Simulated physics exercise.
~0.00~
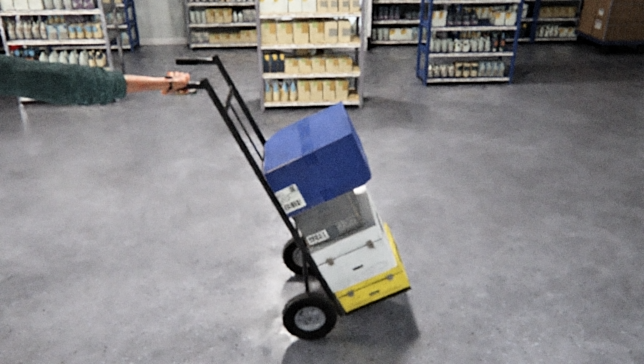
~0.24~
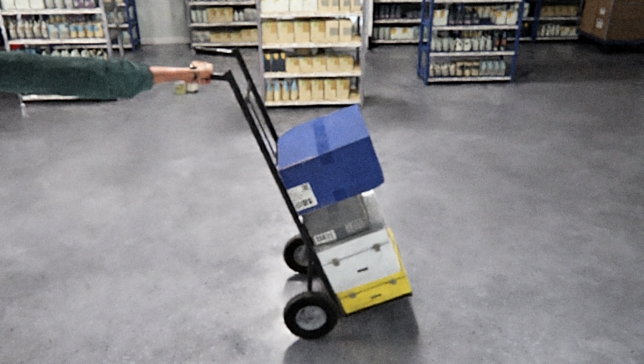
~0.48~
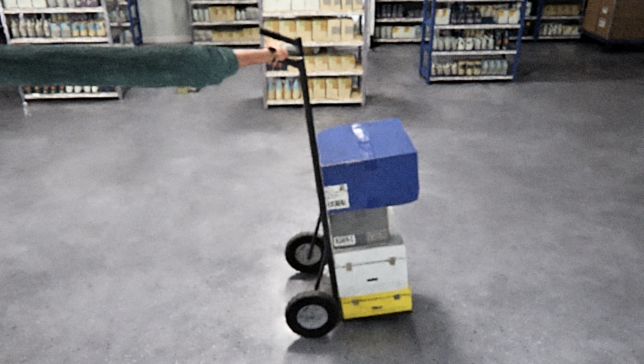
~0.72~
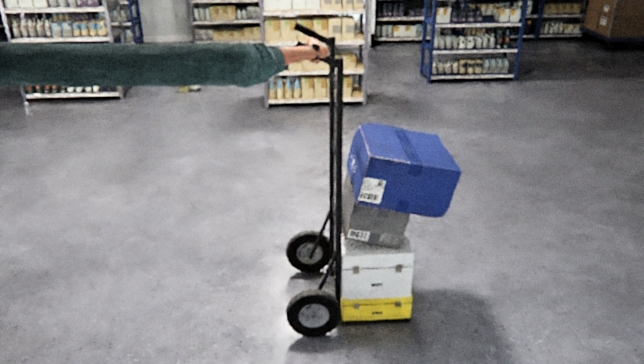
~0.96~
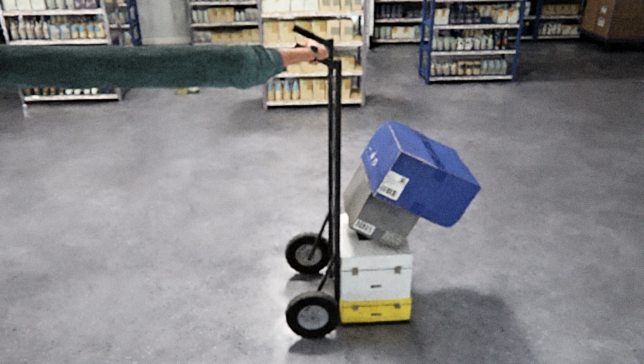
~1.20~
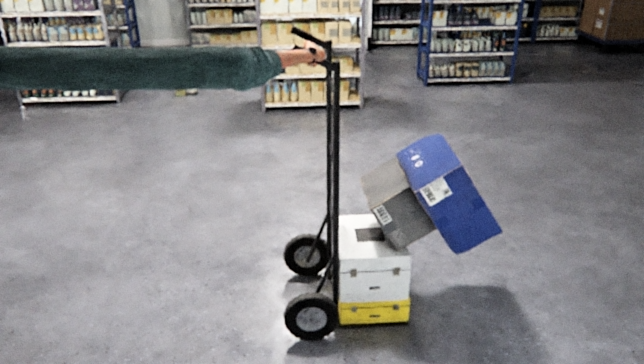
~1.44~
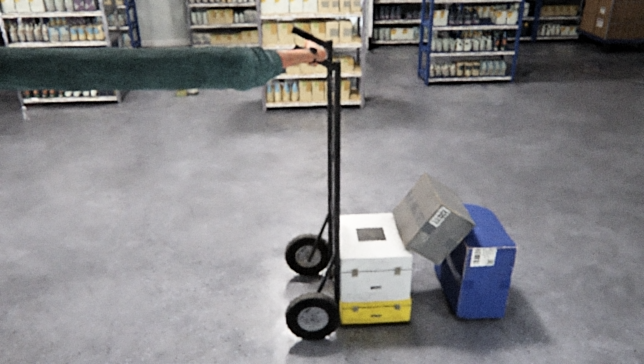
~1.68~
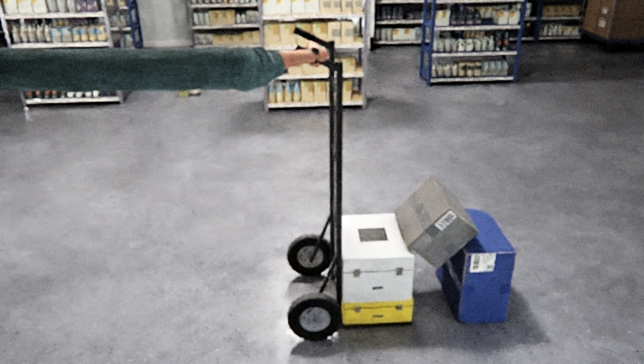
In a warehouse, a hand swings a loaded truck upright, and the blue and grey boxes topple.
